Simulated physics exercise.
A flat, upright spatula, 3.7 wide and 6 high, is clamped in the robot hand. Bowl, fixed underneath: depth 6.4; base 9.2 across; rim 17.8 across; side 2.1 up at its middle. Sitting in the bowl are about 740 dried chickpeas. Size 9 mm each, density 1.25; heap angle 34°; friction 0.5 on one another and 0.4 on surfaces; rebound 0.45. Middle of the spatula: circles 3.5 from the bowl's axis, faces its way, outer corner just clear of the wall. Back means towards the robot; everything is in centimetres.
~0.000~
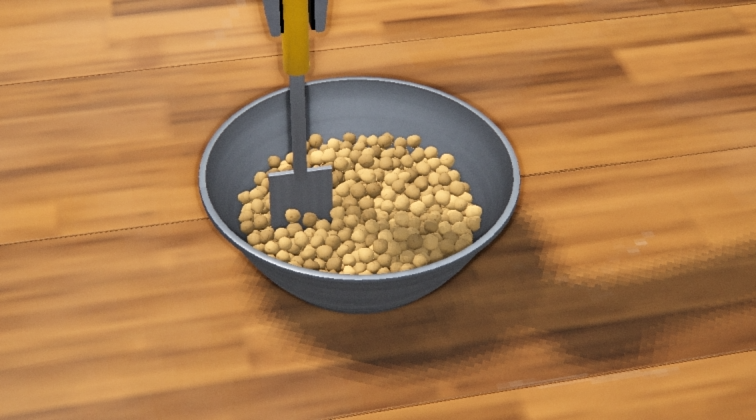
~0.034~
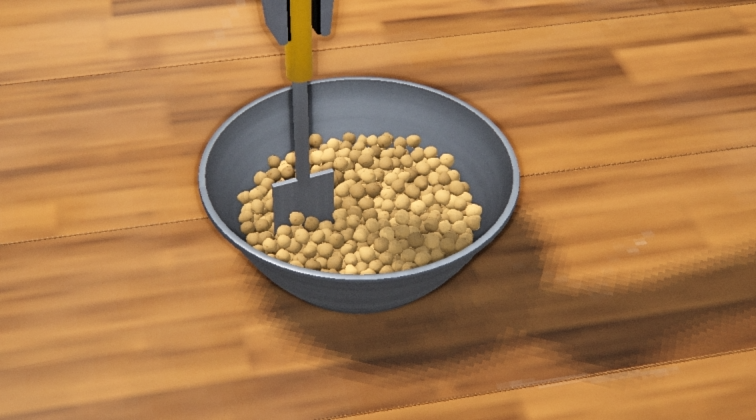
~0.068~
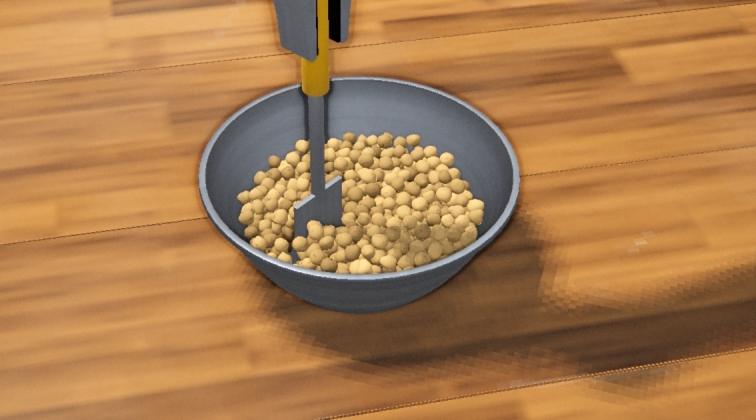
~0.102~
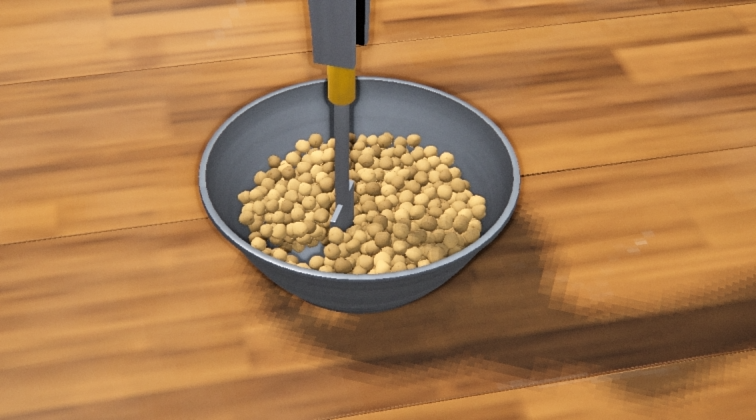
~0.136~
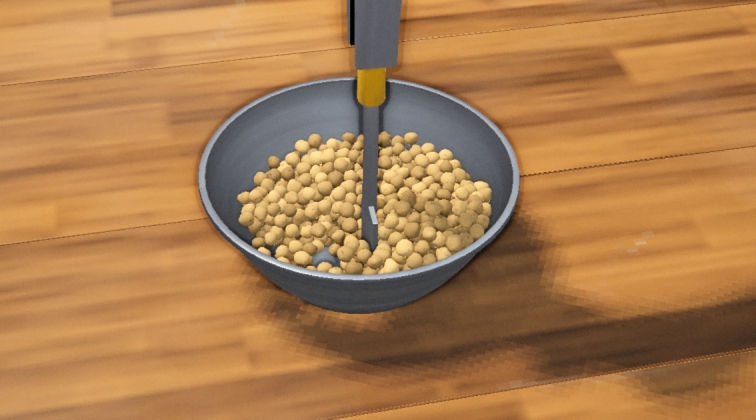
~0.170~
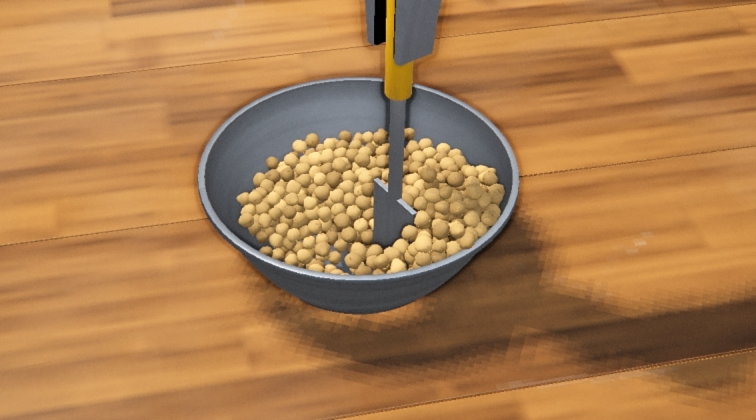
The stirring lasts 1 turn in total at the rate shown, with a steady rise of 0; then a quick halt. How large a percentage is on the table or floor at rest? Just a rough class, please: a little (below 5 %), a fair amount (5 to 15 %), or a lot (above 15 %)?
A fair amount.
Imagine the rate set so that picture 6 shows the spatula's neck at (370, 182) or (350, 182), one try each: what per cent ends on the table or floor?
Some 5 and 0 per cent.
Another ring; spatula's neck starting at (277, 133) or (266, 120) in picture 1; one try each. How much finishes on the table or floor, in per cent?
Close to 25 per cent for the first and close to 15 per cent for the second.
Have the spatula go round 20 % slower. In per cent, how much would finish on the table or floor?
Estimate: Near 5 in a hundred.
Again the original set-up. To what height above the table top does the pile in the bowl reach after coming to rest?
Height: Roughly 6.5 cm.
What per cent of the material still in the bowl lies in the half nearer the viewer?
Around 60 percent of it.
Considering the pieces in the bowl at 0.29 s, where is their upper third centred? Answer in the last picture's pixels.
I'd put it at around (411, 133).
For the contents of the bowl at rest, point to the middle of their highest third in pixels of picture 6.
(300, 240).
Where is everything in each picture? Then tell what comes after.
The first frame shows spatula neck at (299, 150), 0° round; upper third of the load around (366, 204), from x 245 to 475, top at y 140; 739 in the bowl.
The second frame shows spatula neck at (302, 157), 11° round; upper third of the load around (366, 206), from x 245 to 475, top at y 140.
The third frame shows spatula neck at (318, 171), 36° round; upper third of the load around (368, 219), from x 245 to 475, top at y 140.
The fourth frame shows spatula neck at (342, 180), 62° round; upper third of the load around (389, 228), from x 245 to 480, top at y 140.
The fifth frame shows spatula neck at (370, 181), 88° round; upper third of the load around (411, 222), from x 245 to 485, top at y 140.
The sixth frame shows spatula neck at (396, 175), 113° round; upper third of the load around (436, 205), from x 245 to 495, top at y 135; 739 in the bowl.
After 0.29 s, 206° round, highest piece 9 above the table; 714 in the bowl, 5 on the table or floor, 20 in flight or on the tool.
After 0.41 s, 299° round, highest piece 9 above the table; 694 in the bowl, 32 on the table or floor, 13 in flight or on the tool.
After 0.68 s, 0° round, highest piece 7 above the table; 664 in the bowl, 73 on the table or floor, 2 in flight or on the tool.
After 1.38 s, 0° round, highest piece 6 above the table; 664 in the bowl, 75 on the table or floor.
At rest, 664 in the bowl, 75 on the table or floor. That is 10 % on the table or floor.
